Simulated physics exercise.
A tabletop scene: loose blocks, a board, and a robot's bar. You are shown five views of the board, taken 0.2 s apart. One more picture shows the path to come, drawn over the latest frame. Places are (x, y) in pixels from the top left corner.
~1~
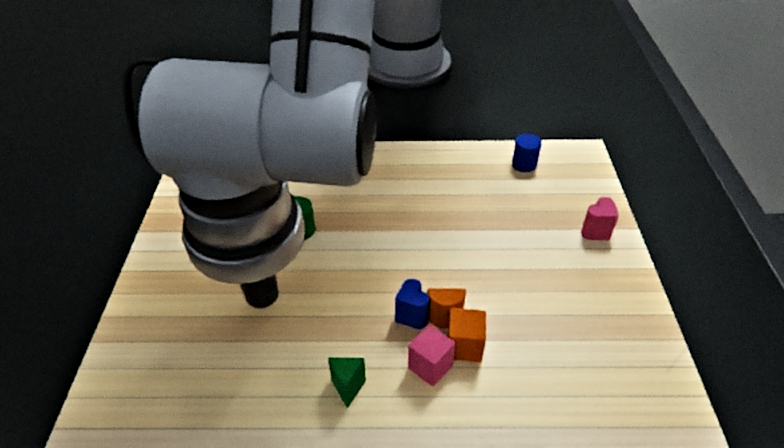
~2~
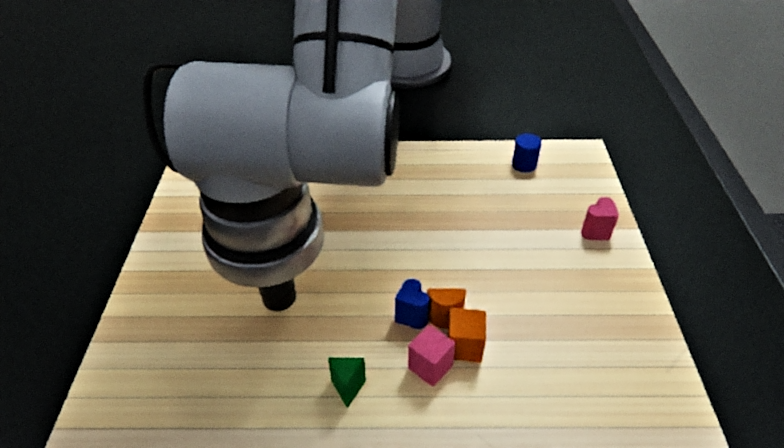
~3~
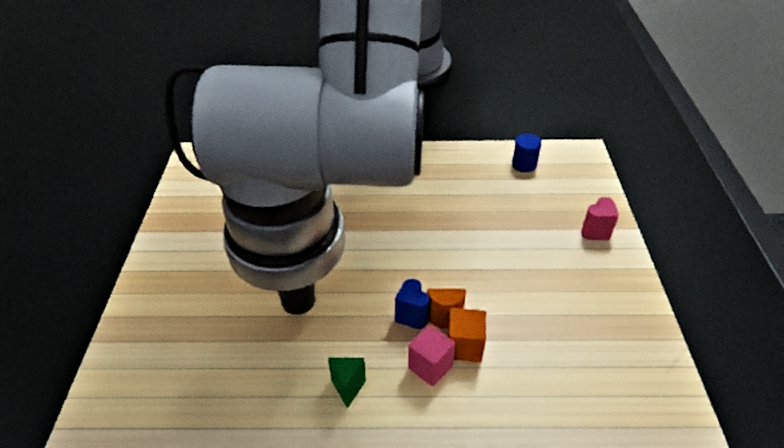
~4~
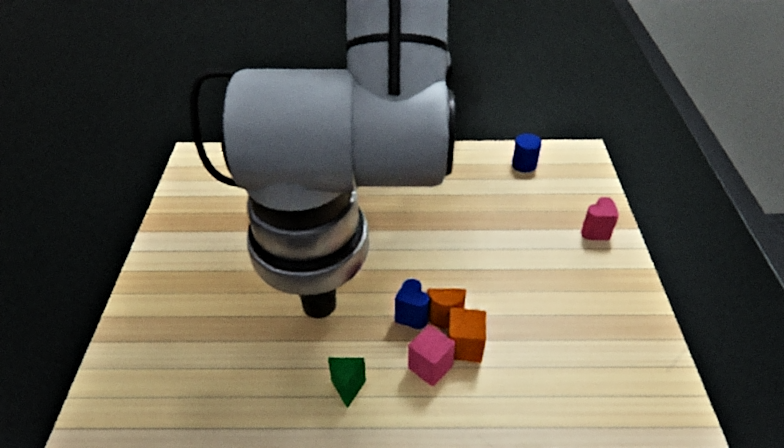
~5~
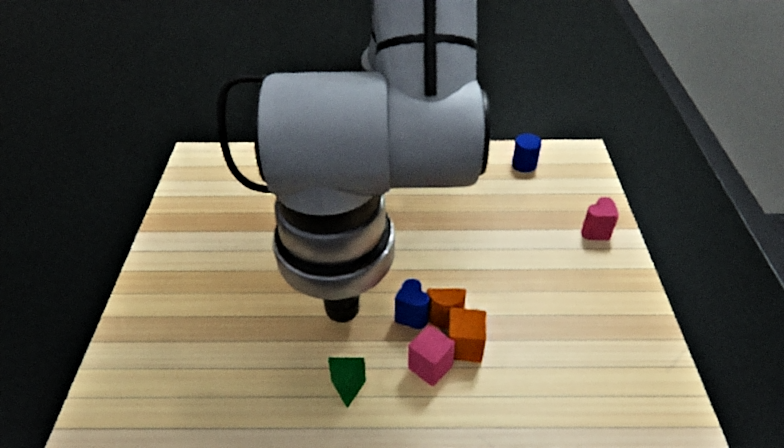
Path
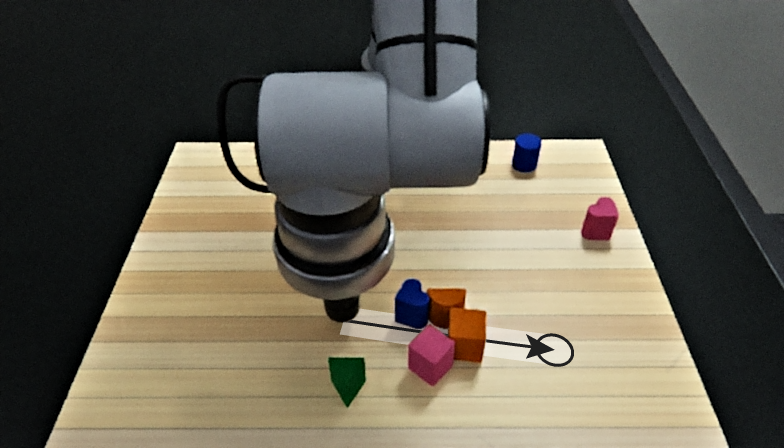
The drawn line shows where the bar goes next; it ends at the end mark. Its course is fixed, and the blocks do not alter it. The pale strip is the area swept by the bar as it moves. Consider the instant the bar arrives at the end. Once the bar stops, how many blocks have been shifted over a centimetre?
Three or more blocks.
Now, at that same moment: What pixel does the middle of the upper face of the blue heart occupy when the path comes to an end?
I predict (445, 286).
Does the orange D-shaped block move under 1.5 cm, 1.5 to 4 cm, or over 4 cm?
The answer here is from 1.5 to 4 cm.
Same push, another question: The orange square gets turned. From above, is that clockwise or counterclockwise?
Overhead view: Clockwise.
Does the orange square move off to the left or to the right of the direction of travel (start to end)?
The answer is right.
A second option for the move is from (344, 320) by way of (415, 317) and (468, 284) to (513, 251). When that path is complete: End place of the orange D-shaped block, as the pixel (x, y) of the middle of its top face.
It will likely be found at (486, 281).
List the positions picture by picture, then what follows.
Bar tip (263, 296); block tops, blue heart (412, 293); pink square (432, 344); orange D-shaped block (447, 295); orange square (468, 323), in the first frame.
Bar (280, 299); blocks unchanged, in the second frame.
Bar (299, 302); blocks unchanged, in the third frame.
Bar (320, 306); blocks unchanged, in the fourth frame.
Bar (343, 310); blue heart (412, 293); pink square (432, 344); orange D-shaped block (447, 295); orange square (468, 323), in the fifth frame.
Path on the board, straight from (344, 320) to (555, 350).
What follows on the original path. One third of the way, bar (412, 320); blue heart (433, 287), turned 60° anticlockwise; orange D-shaped block (466, 287), turned 50° clockwise.
Two thirds of the way, bar (486, 330); blue heart (445, 286), turned 115° anticlockwise; orange D-shaped block (471, 284), turned 80° clockwise; orange square (516, 342), turned 55° clockwise.
At the end, bar (558, 339); blue heart (445, 286), turned 115° anticlockwise; pink square in place; orange D-shaped block (471, 284), turned 80° clockwise; orange square (544, 357), turned 90° clockwise.
